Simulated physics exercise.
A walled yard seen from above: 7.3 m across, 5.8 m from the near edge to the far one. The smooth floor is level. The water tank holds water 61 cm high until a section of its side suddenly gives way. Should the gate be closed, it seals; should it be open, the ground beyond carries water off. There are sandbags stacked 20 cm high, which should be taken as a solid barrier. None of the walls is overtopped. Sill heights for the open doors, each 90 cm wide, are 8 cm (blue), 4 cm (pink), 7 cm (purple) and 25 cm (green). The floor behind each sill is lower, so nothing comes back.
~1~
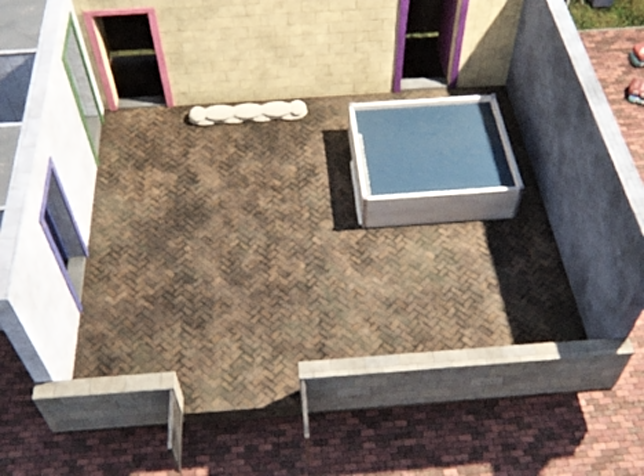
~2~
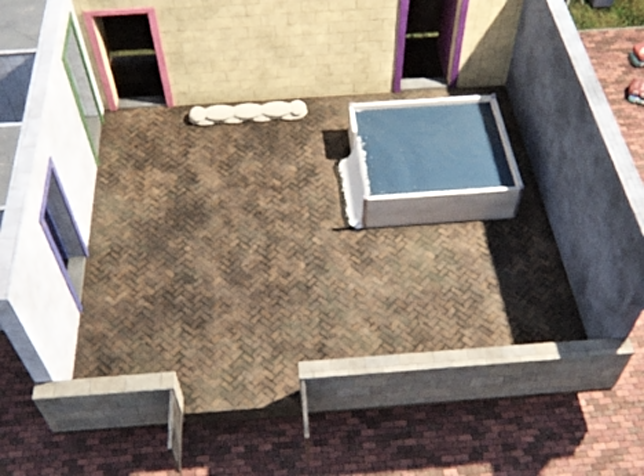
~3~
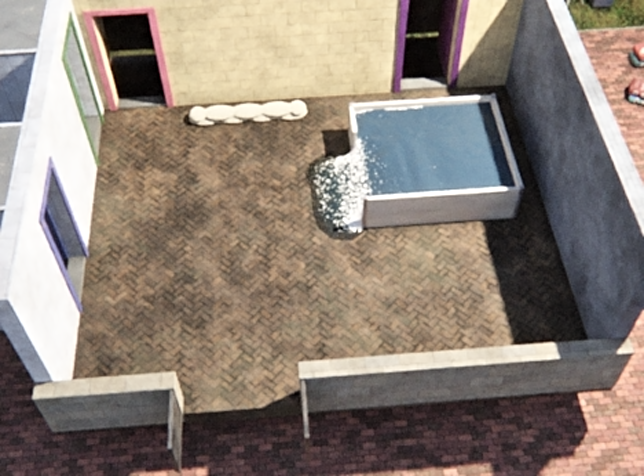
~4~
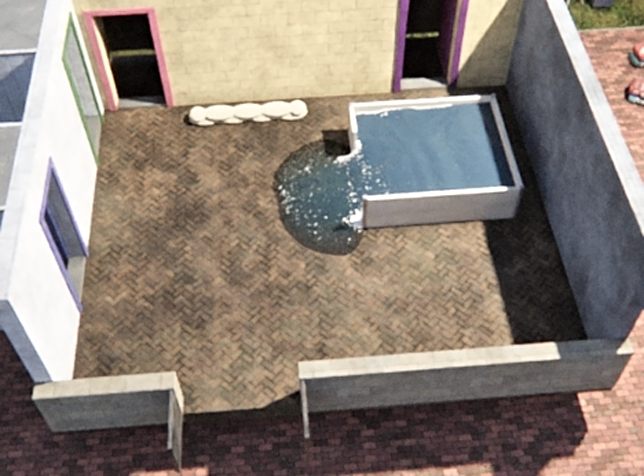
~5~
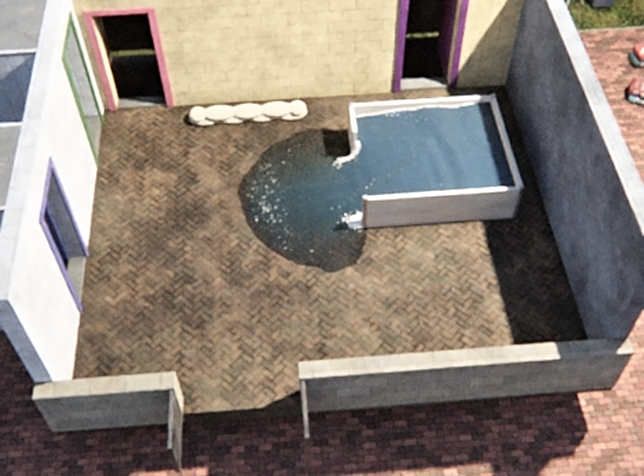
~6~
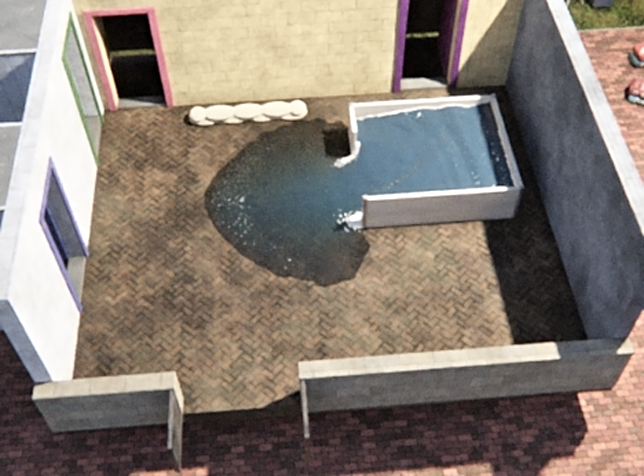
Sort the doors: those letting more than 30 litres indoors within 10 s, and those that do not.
The blue door is among those letting more in; the pink door is among those letting more in; the purple door is among those that do not; the green door is among those that do not.
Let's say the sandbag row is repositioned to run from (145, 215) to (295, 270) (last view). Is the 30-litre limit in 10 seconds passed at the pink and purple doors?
Note - pink: Limit exceeded; purple: Limit held.
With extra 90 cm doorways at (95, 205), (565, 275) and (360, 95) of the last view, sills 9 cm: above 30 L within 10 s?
The first one exceeds it, the second one doesn't reach it, and the third one doesn't reach it.
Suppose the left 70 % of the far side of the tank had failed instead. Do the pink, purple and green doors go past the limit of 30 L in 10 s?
Compared with the limit, pink is higher, purple is higher and green is lower.
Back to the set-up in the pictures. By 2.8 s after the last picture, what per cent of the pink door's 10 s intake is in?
Fraction in by then: Around 15 per cent.
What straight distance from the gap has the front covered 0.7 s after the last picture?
Roughly 4.4 metres out.
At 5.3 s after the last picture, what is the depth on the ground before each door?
Measured in centimetres, the blue door gives 12, the pink door 12, the purple door 0 and the green door 10.
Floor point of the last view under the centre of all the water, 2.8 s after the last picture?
Centre: Approx. (276, 207) px.
Then, 0.7 s after the last picture water covers 35 % of the floor and is deepest (32 cm) near (349, 204); blue door not reached, pink door not reached, purple door not reached, green door not reached.
Then, 1.5 s after the last picture water covers 50 % of the floor and is deepest (26 cm) near (349, 204); blue door 20 cm at the sill, 15 L in, pink door 2 cm at the sill, 0 L in, purple door not reached, green door 19 cm at the sill, 0 L in.
Then, 2.8 s after the last picture water covers 55 % of the floor and is deepest (28 cm) near (71, 394); blue door 18 cm at the sill, 84 L in, pink door 16 cm at the sill, 39 L in, purple door not reached, green door 21 cm at the sill, 0 L in.
Then, 5.3 s after the last picture water covers 65 % of the floor and is deepest (14 cm) near (88, 248); blue door 12 cm at the sill, 131 L in, pink door 12 cm at the sill, 187 L in, purple door not reached, green door 10 cm at the sill, 0 L in.
Then, 9.3 s after the last picture water covers 95 % of the floor and is deepest (10 cm) near (75, 360); blue door 8 cm at the sill, 145 L in, pink door 9 cm at the sill, 257 L in, purple door 3 cm at the sill, 0 L in, green door 8 cm at the sill, 0 L in.
